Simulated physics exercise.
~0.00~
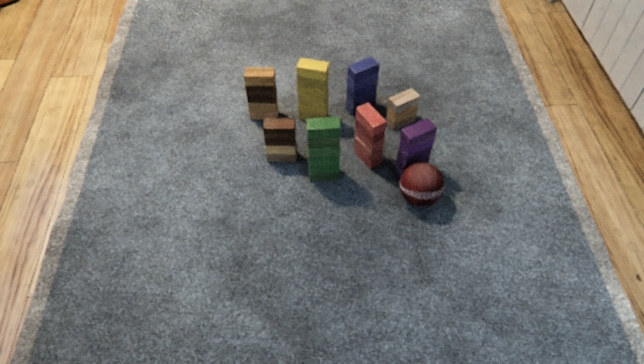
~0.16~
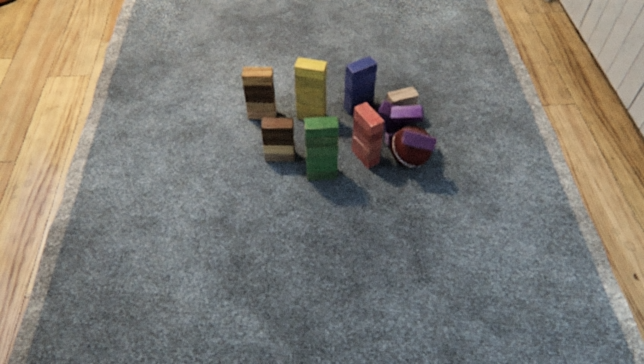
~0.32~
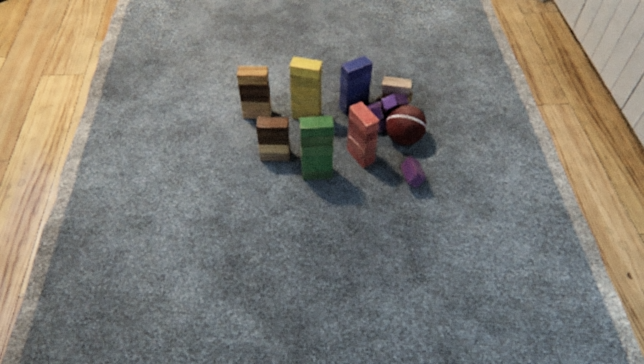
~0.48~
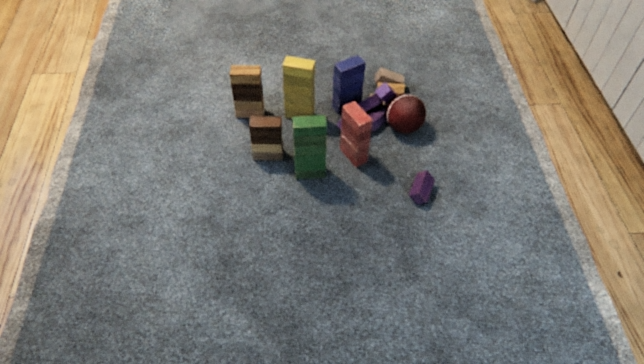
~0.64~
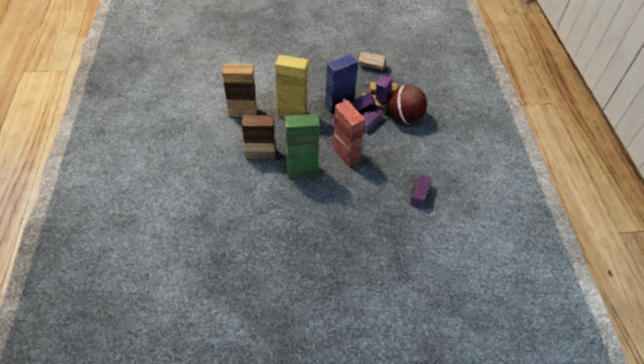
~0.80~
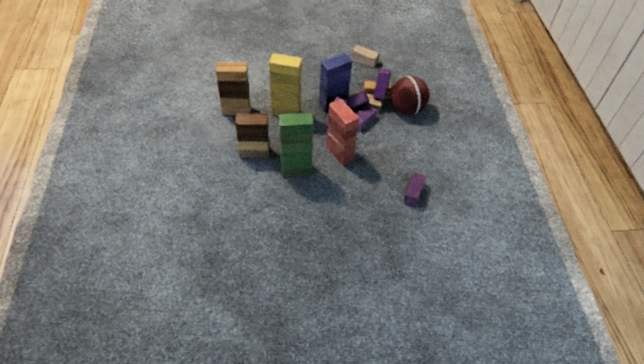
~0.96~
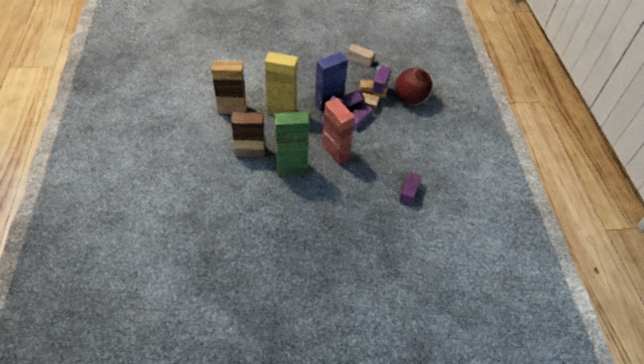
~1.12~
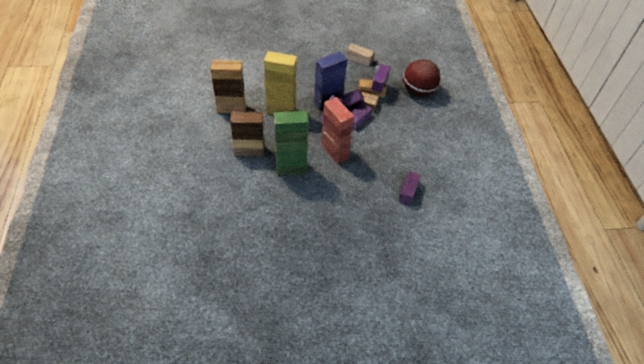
A dark red ball with a pale stripe rolls into a short purple stack at the right of a group of block towers, seen from above on a grey-blue rug edged by wooden flooring. Yellow and blue towers stand behind green and red ones, with brown and tan stacks at the left. The purple stack breaks apart, and its top block tumbles toward the viewer. The ball pushes on into the small tan stack behind, scattering it too. It then curves away to the upper right, leaving purple and tan blocks strewn beside the still-standing blue and red towers.
